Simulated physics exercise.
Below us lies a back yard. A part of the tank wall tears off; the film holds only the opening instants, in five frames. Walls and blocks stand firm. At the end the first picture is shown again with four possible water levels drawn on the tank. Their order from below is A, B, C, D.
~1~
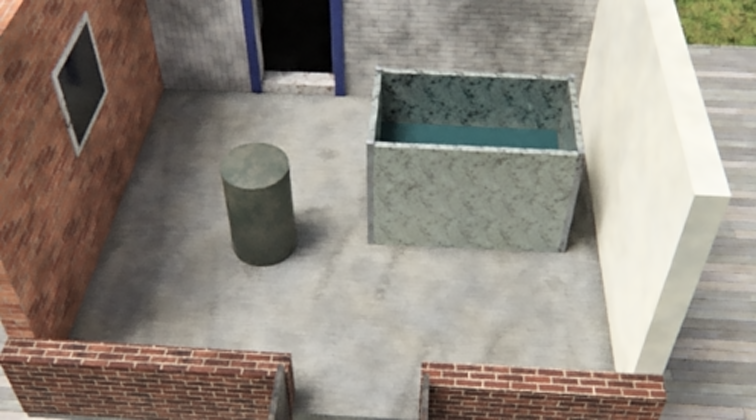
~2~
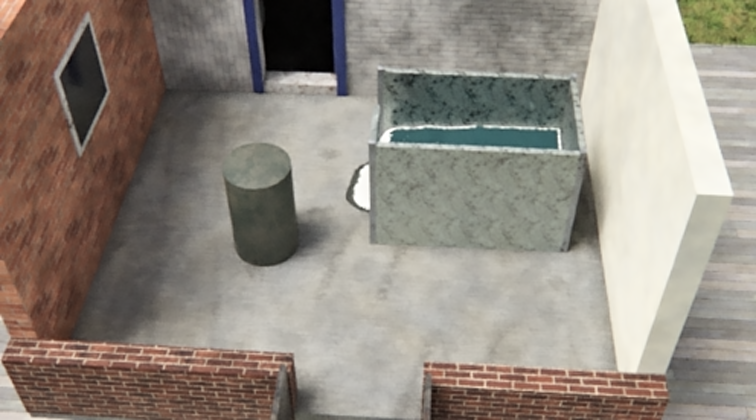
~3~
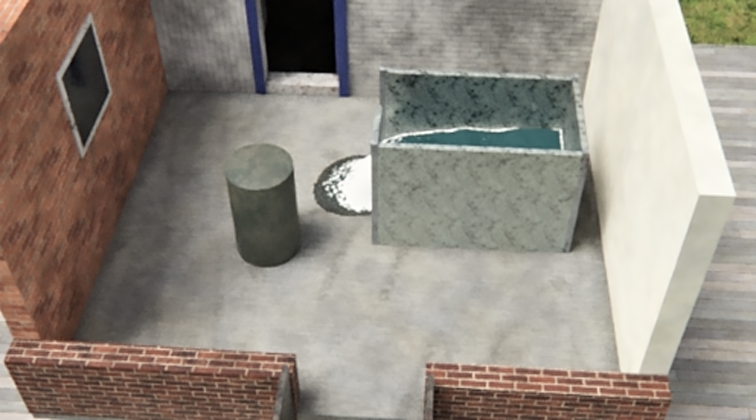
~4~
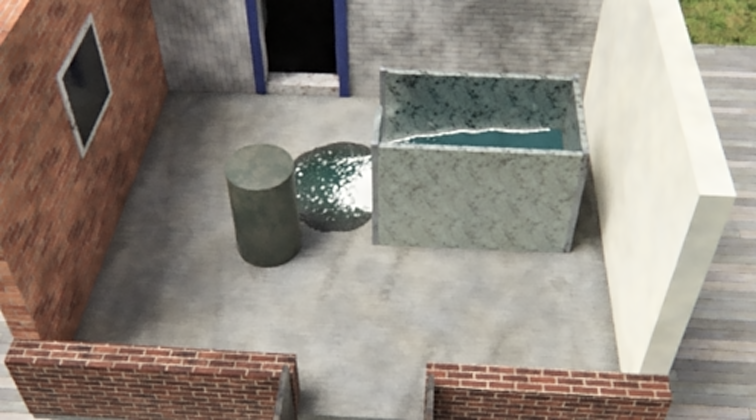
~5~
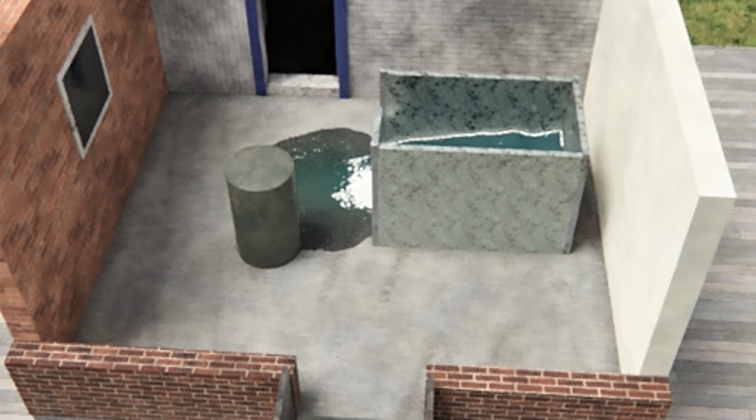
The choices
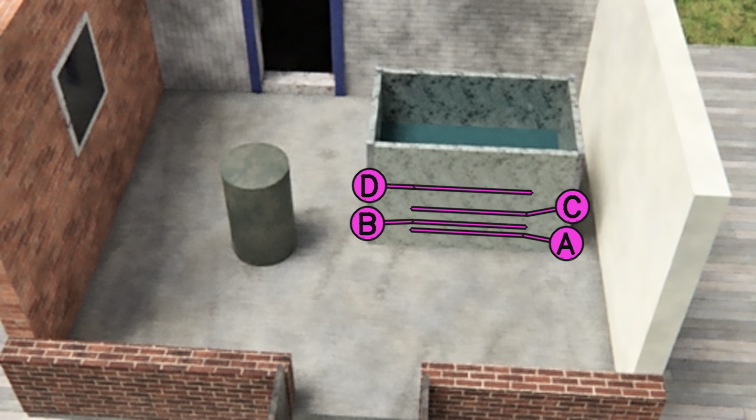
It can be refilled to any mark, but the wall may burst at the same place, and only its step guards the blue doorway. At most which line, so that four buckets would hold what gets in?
That is line D.
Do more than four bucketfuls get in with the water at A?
No, that is safe.
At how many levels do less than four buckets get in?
All of them.
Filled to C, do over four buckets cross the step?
No, not at all.
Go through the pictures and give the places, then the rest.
In the first frame, water in the tank at rest, its middle at (470, 159); foot of the blue doorway at (299, 93); open gate at (356, 353).
In the second frame, 1 % of the ground under water, visible out to (364, 204).
In the third frame, 2 % of the ground under water, visible out to (323, 192).
In the fourth frame, 6 % of the ground under water, visible out to (331, 215).
In the fifth frame, 11 % of the ground under water, visible out to (345, 239).
In magenta, A at (467, 232); B at (468, 224); C at (469, 211); D at (471, 189); from the bottom up A, B, C, D.
If A is chosen, nothing gets over.
If B is chosen, nothing gets over.
If C is chosen, nothing gets over.
If D is chosen, a bucket or two gets in.
